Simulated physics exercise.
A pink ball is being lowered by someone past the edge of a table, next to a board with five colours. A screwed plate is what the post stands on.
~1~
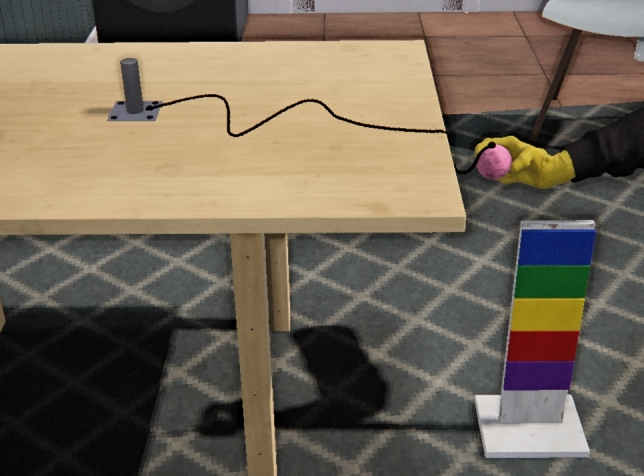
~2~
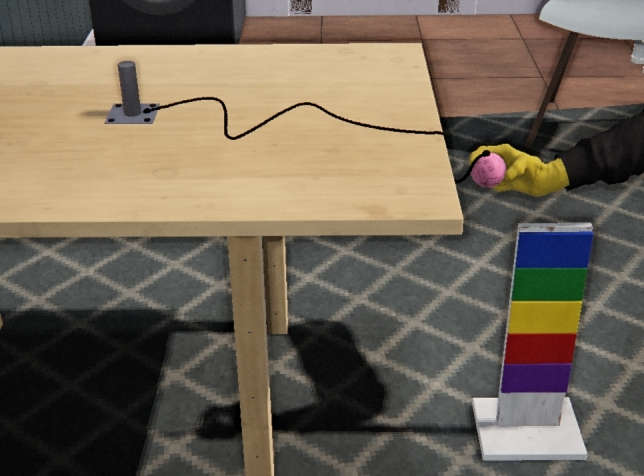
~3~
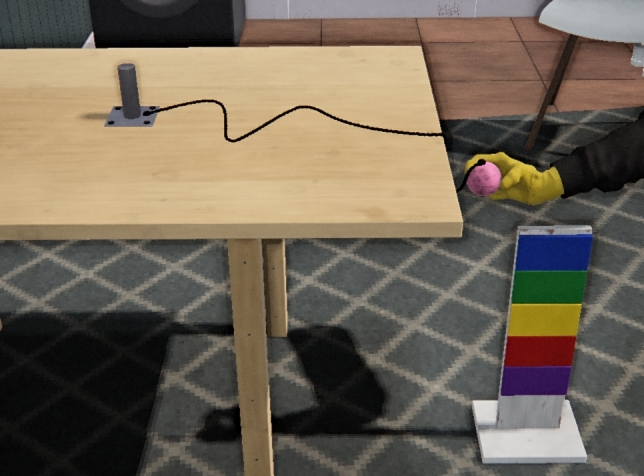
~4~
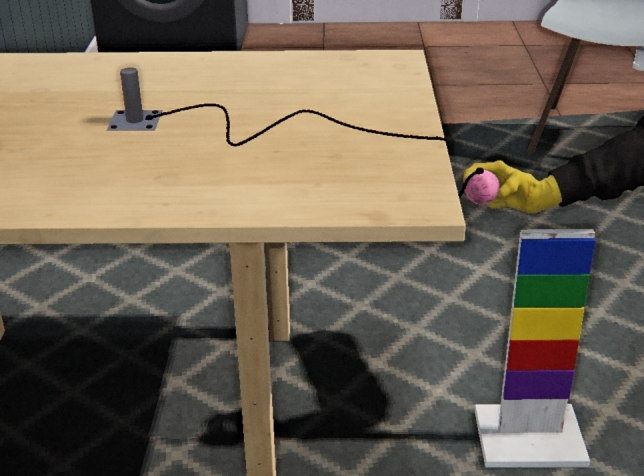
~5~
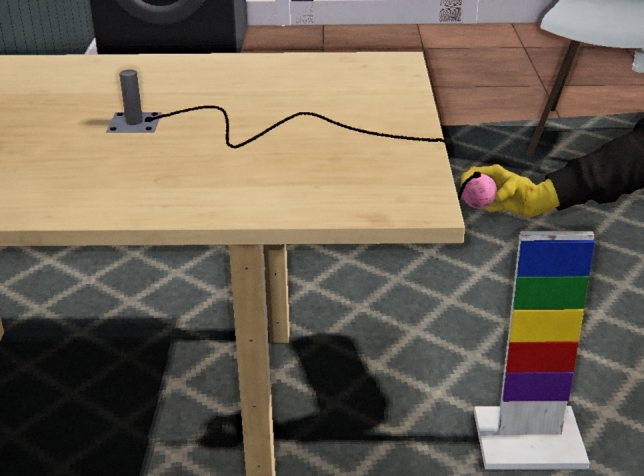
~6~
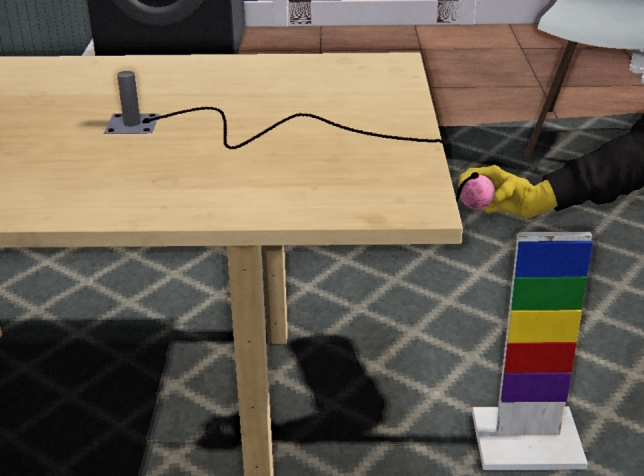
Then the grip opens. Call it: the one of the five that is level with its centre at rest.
My call is red.
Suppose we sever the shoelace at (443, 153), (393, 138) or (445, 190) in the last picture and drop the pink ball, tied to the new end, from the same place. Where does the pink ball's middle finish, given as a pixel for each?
Close to (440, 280) first, close to (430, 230) next, and close to (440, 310) last.
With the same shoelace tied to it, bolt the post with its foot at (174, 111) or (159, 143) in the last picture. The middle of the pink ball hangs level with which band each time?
Answer, in order: Purple, purple.
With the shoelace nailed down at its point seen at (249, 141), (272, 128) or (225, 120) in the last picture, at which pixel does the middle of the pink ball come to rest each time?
Approximately (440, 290), (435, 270) and (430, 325) respectively.
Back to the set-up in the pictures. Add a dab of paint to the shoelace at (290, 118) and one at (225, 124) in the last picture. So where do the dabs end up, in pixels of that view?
One ends up around (409, 126), the other around (262, 124).
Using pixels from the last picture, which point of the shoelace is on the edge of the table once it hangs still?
It sits at about (318, 118).
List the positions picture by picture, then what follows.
The first frame shows pink ball (494, 162); blue (557, 249); green (552, 283); yellow (547, 316); red (543, 347); purple (539, 377).
The second frame shows pink ball (488, 170); shoelace through (191, 101) (226, 125) (277, 115) (342, 119) (439, 134).
The third frame shows pink ball (484, 179).
The fourth frame shows pink ball (482, 188); shoelace through (193, 107) (228, 132) (279, 122) (348, 126) (444, 144).
The fifth frame shows pink ball (479, 191).
The sixth frame shows pink ball (477, 192); shoelace through (190, 110) (226, 135) (276, 125) (347, 129) (443, 148).
Soon after, ball near (398, 331); level with red.
After that, ball near (441, 346); level with red.
In the end, ball near (421, 344); level with red. At red.
